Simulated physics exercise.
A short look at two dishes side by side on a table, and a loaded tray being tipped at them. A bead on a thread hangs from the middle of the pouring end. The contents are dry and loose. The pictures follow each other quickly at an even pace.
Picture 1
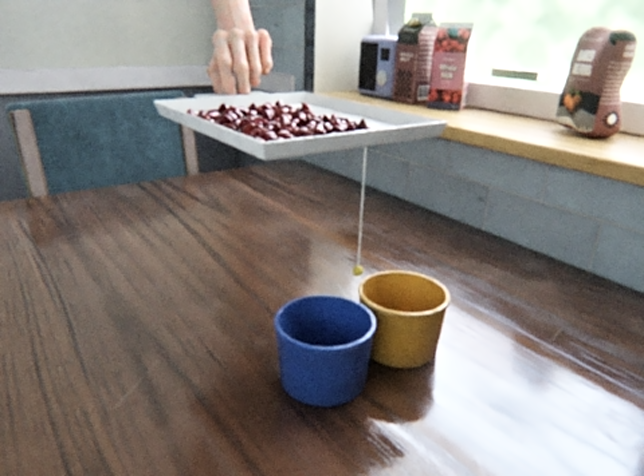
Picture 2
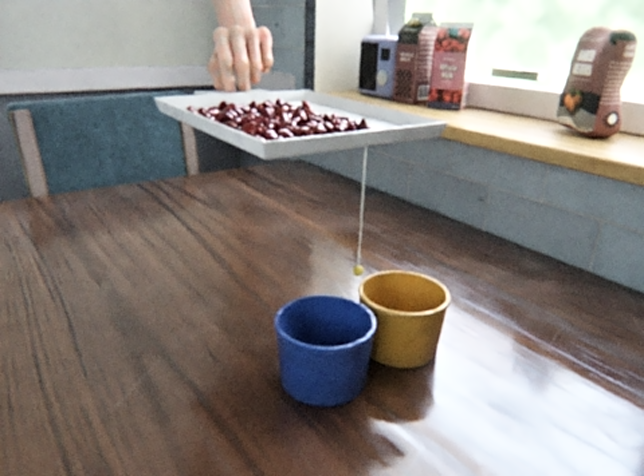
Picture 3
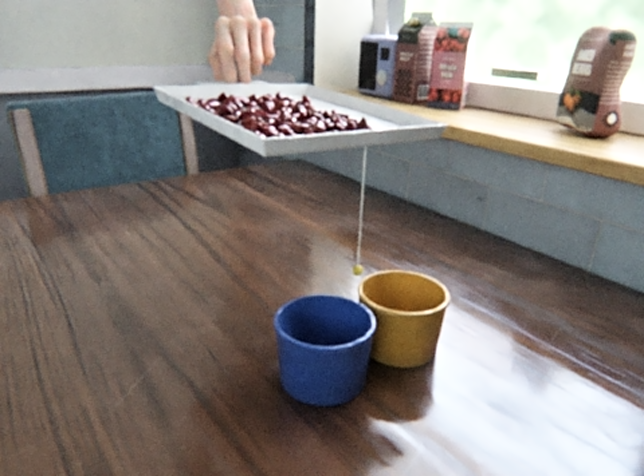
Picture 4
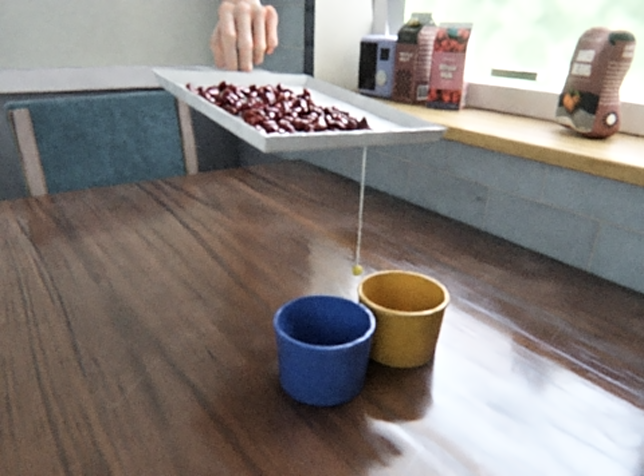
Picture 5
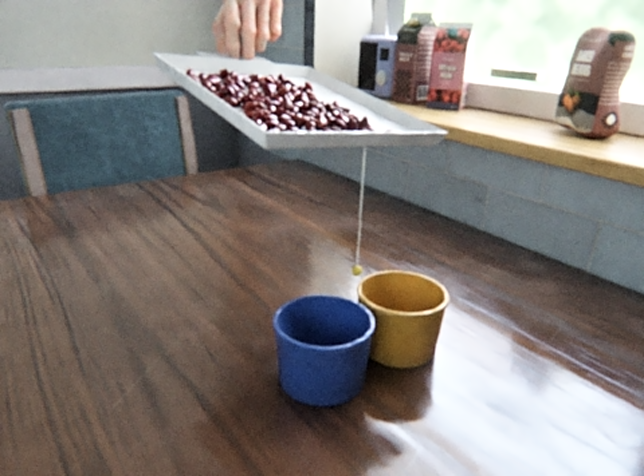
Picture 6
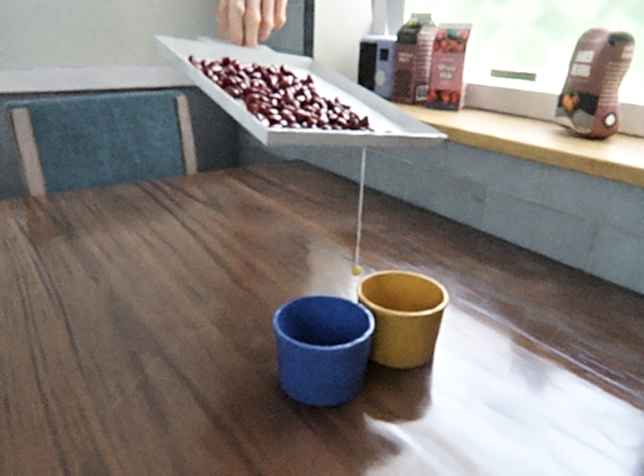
A hand gradually tilting a white tray of dark red beans above a blue cup and a yellow cup on a wooden table.
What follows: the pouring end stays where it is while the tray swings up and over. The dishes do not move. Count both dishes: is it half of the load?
They take under half between them.
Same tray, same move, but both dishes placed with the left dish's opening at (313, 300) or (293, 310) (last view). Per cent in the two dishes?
About 30 and 10 per cent.
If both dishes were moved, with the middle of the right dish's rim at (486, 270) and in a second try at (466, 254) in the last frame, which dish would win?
In turn: The left dish; the left-hand dish.
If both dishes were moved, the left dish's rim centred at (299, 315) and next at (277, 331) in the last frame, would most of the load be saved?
The first try: Below a half. The second: Not half.
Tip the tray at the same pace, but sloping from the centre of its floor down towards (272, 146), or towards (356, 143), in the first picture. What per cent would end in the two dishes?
About 20 and 50 per cent.
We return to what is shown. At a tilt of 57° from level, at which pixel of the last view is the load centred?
Around (372, 98).
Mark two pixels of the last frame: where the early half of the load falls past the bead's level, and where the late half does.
Around (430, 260) and then (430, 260).
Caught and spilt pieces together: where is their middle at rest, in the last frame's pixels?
Near (433, 328).
Shortly afterwards, tray tipped steeply; all but a few on the tray; only a few outside both; only a few in the air.
Next, tray tipped right over; near a third on the tray; a little in the right dish; near a quarter outside both; near a third in the air.
Some moments later, tray tipped past a quarter turn; near a quarter in the right dish; near two thirds outside both.
In the end, tray tipped past a quarter turn; none at all in the left dish; near a quarter in the right dish; near two thirds outside both.
